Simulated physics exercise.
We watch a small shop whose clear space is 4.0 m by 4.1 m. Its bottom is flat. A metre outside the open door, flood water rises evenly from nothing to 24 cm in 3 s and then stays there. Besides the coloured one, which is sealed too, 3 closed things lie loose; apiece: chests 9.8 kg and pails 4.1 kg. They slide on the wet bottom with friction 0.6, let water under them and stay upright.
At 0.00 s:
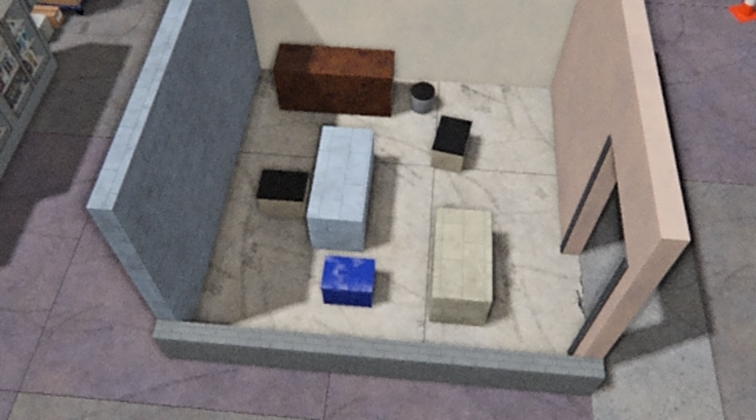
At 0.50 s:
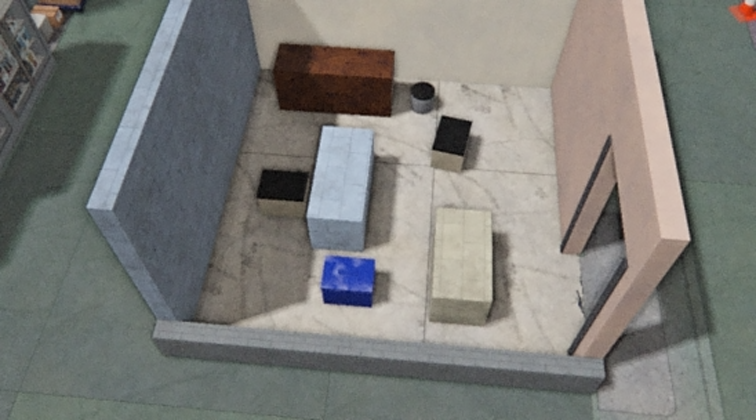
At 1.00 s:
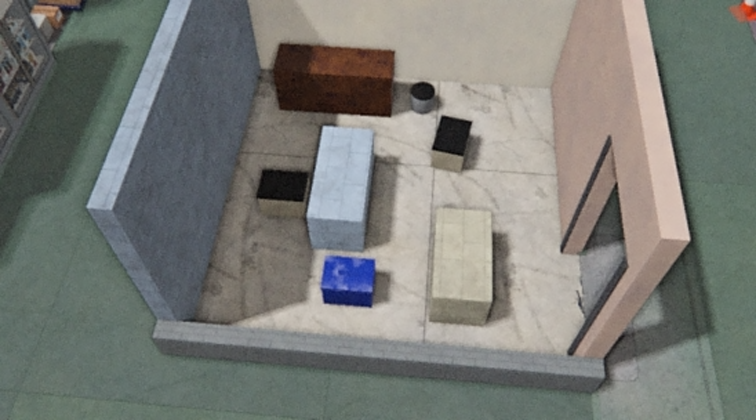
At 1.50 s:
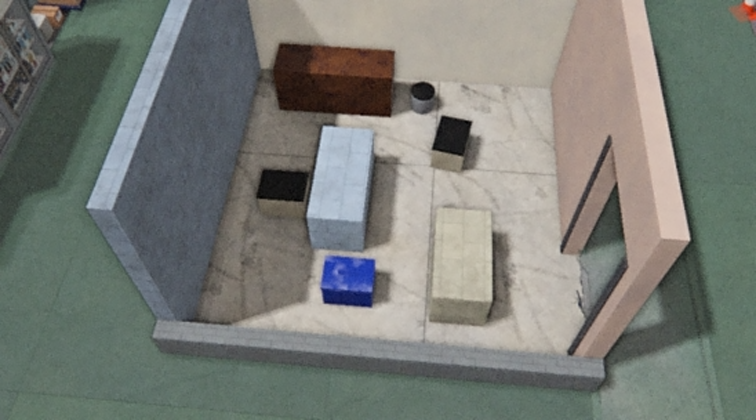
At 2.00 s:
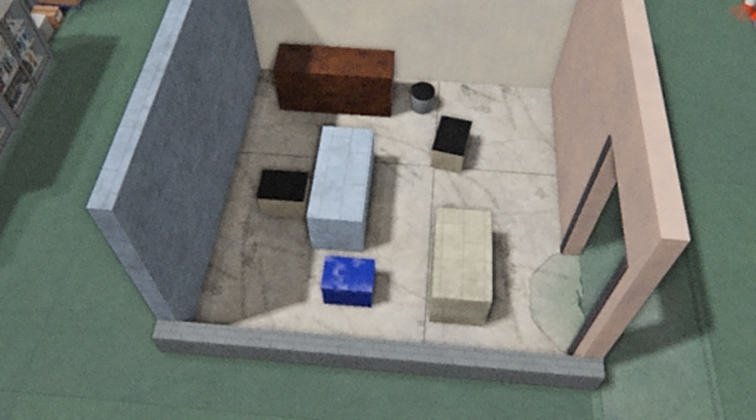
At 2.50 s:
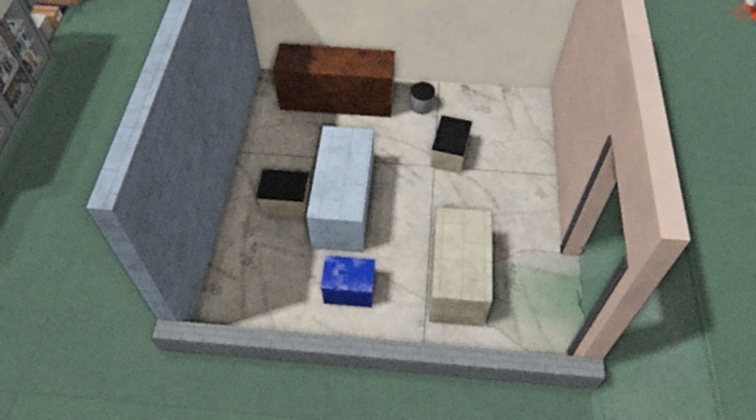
A small walled room with boxes and a blue chest sat still while the floor outside turned from purplish to green, and then a shallow greenish pool crept in through the doorway on the right.
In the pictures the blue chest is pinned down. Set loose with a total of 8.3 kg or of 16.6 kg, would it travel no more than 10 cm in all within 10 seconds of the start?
Verdict: Only the larger load is enough.
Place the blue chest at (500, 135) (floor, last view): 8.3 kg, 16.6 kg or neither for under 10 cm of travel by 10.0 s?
Neither holds.
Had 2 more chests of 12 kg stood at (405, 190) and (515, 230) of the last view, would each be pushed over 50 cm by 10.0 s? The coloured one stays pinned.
In that order: Under, past it.
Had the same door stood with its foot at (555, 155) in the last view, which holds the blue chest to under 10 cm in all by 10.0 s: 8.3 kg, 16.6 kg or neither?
Then neither weight holds it.
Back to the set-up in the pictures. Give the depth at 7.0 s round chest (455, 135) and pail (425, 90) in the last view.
About 6 and 6 cm.
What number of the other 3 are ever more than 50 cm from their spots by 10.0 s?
That makes 1.
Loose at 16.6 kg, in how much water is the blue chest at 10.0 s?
Roughly 5 cm.
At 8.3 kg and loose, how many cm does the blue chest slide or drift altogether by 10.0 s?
About 200 cm.
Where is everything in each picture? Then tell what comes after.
In the first frame, the blue chest at (348, 273), on the bottom; water covers 0.0 m2; 0 of 4 have shifted.
In the second frame, the blue chest at (348, 273), on the bottom; 0.0 m2 under water; 0 of 4 have shifted.
In the third frame, the blue chest at (348, 273), on the bottom; 0.0 m2 under water; 0 of 4 have shifted.
In the fourth frame, the blue chest at (348, 273) rests on the ground; water covers 0.0 m2; 0 of 4 have shifted.
In the fifth frame, the blue chest at (348, 273) rests on the ground; 0.3 m2 under water; 0 of 4 have shifted.
In the sixth frame, the blue chest at (348, 273) rests on the ground; water covers 1.0 m2; 0 of 4 have shifted.
After 3.5 s the blue chest would be 0 cm from its start with 8.3 kg and 0 cm from its start with 16.6 kg; 0 cm of water round it then.
After 4.5 s the blue chest would be 7 cm from its start with 8.3 kg and 0 cm from its start with 16.6 kg; 4 cm of water round it then.
After 7.0 s the blue chest would be 85 cm from its start with 8.3 kg and 0 cm from its start with 16.6 kg; 4 cm of water round it then.
After 10.0 s the blue chest would be 157 cm from its start with 8.3 kg and 0 cm from its start with 16.6 kg; 5 cm of water round it then.
